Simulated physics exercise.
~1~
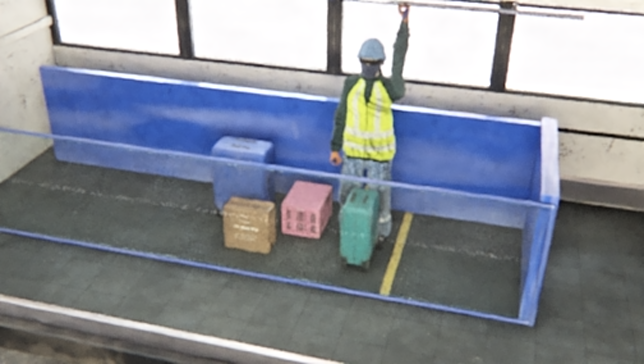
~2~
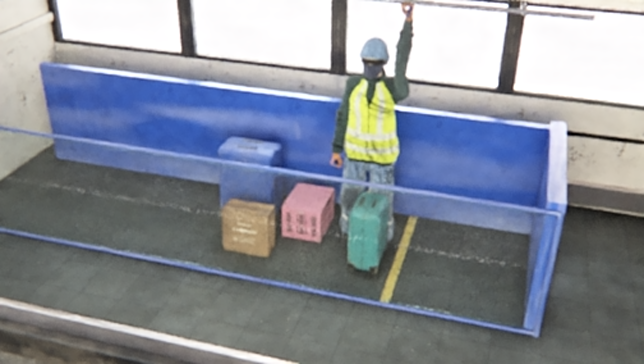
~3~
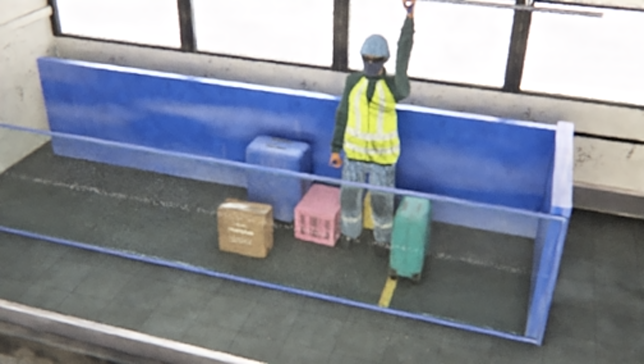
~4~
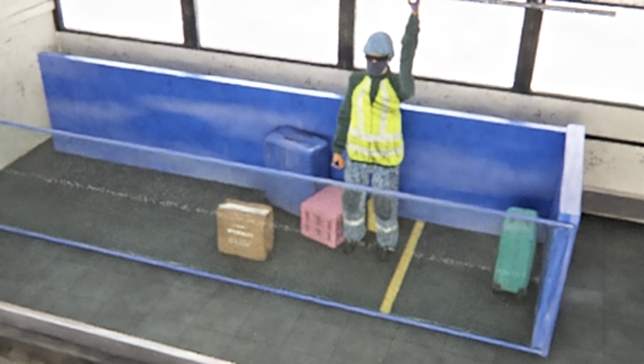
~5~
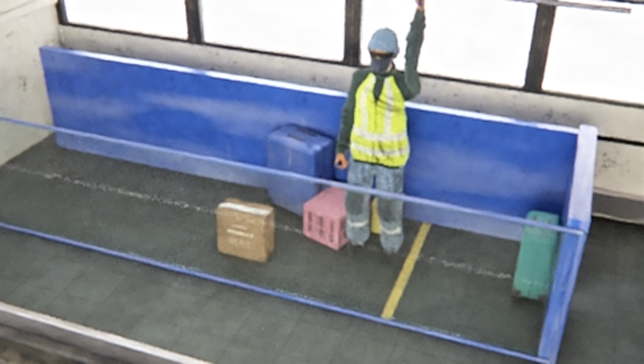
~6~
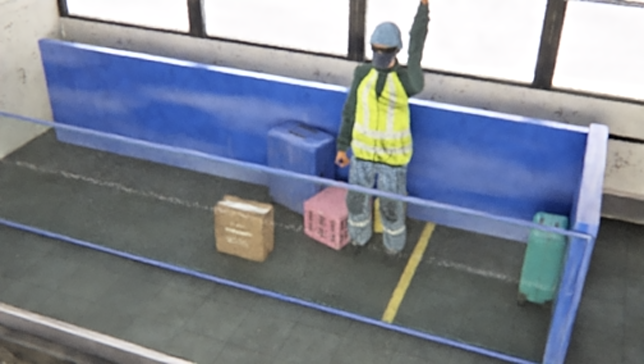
Teal wheeled case rolling right past a yellow line to the bay's end, blue case and pink crate shifting slightly, passenger standing still.
